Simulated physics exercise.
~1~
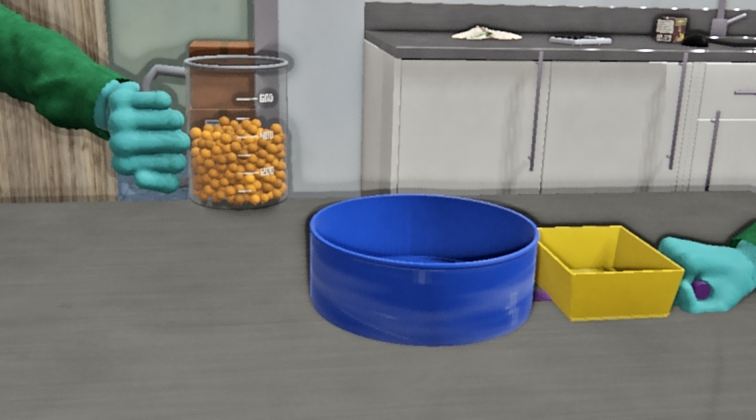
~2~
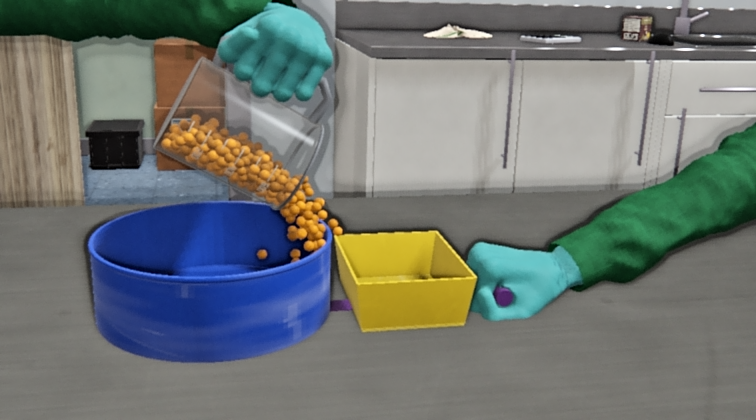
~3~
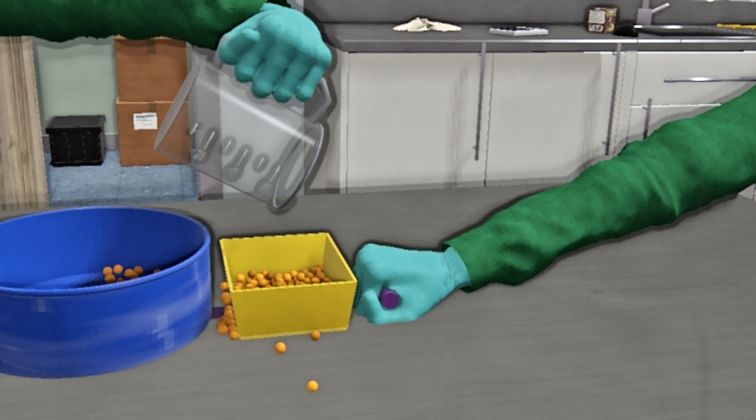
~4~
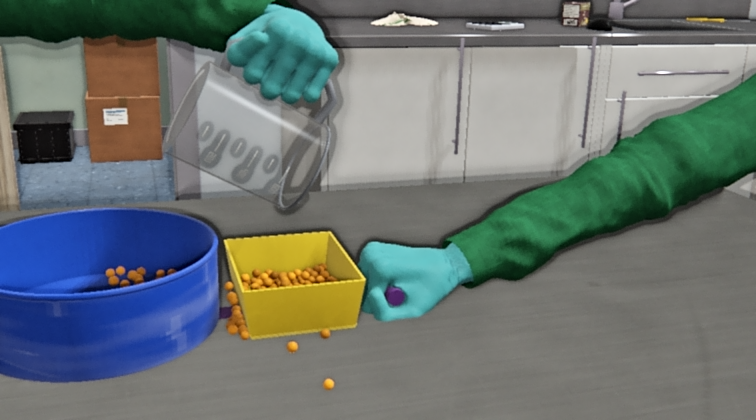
A glass jug partly filled with small orange pieces is held upright by a teal-gloved, green-sleeved hand above a grey worktop, seen from the front with pale cabinets behind. A round blue pot stands in the middle, with a square yellow tin to its right and another gloved hand beside it. The jug tips and pieces spill out as the pot and tin shift left beneath it. Pieces fall first into the pot, then into the tin. Finally the jug hangs tilted and empty, with pieces in both containers and a few scattered on the worktop around the tin.
